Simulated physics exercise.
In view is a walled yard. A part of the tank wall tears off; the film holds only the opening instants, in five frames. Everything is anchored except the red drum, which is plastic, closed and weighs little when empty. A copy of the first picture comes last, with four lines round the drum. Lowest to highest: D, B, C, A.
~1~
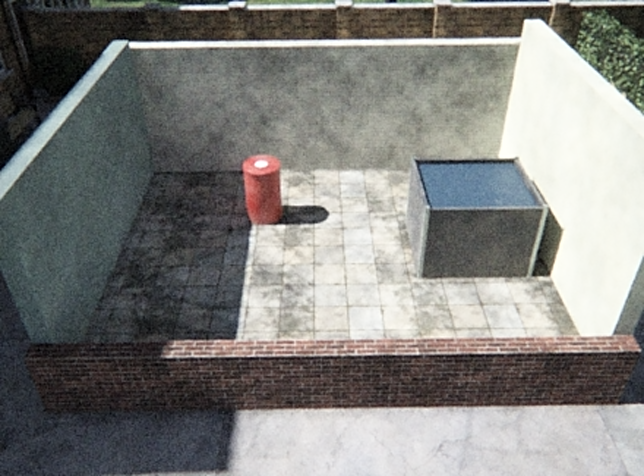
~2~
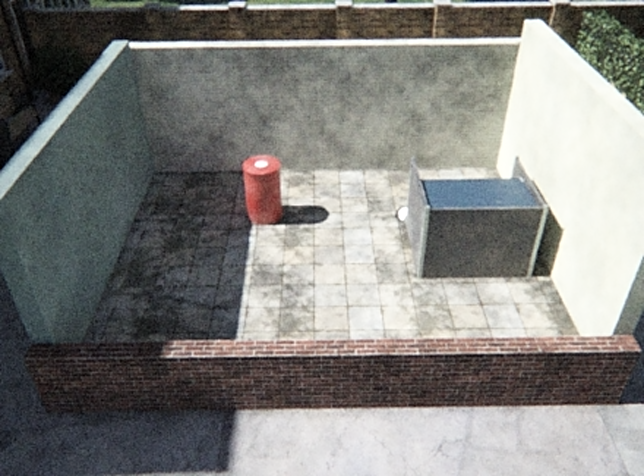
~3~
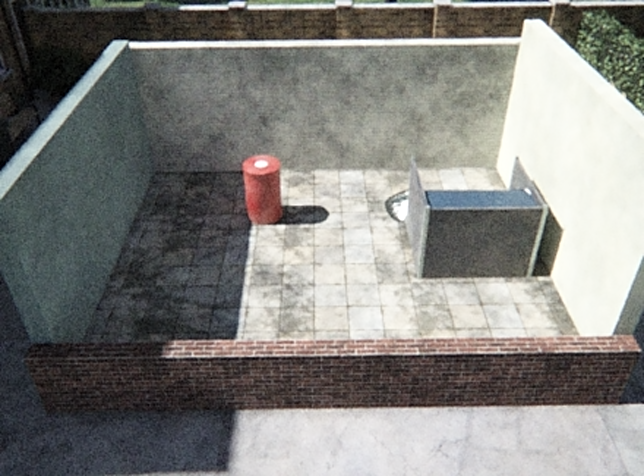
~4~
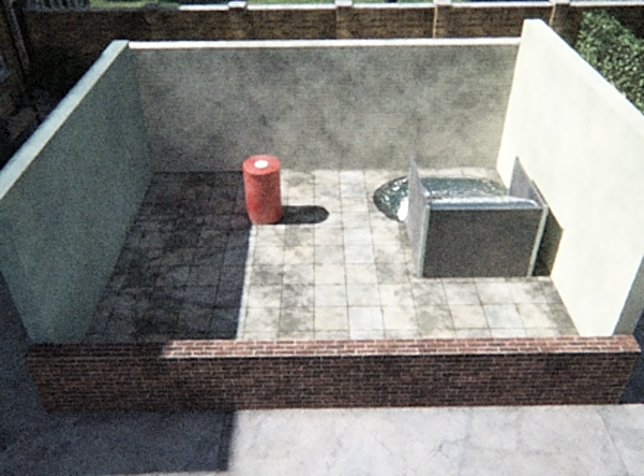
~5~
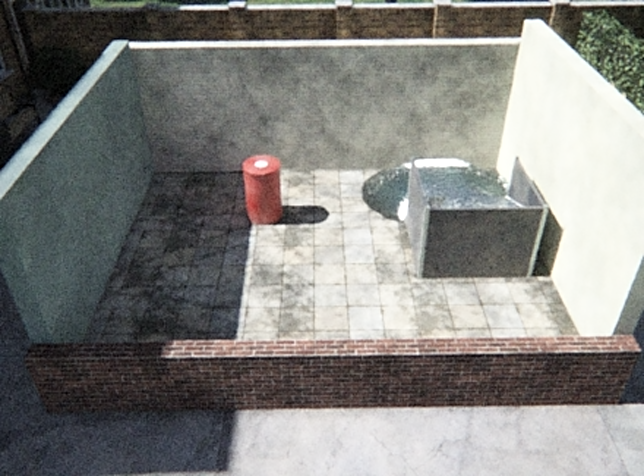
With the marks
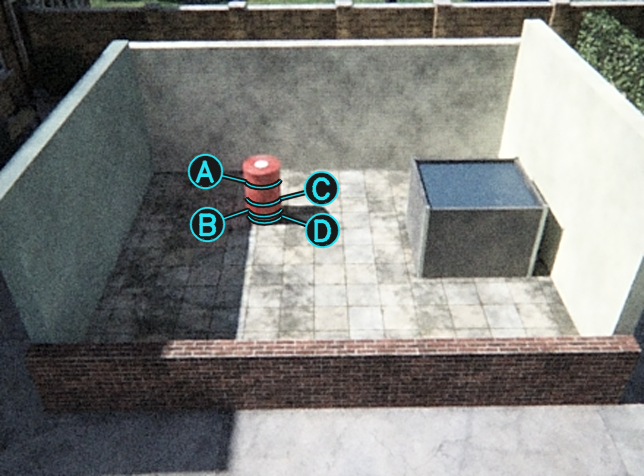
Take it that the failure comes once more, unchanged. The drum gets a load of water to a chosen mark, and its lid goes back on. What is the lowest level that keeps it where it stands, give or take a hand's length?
The limit is C.
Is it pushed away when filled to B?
Yes.
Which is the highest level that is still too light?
Here it is level B.
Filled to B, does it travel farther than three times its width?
No, less.
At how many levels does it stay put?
Two of them.
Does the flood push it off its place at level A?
No, that is safe.
In cyan, A at (261, 187); B at (264, 216); C at (263, 205); D at (264, 223); from the bottom up D, B, C, A.
Choosing A, it does not move.
Choosing B, it is pushed about its own width away.
Choosing C, it does not move.
Choosing D, it is pushed about 5 times its own width away.
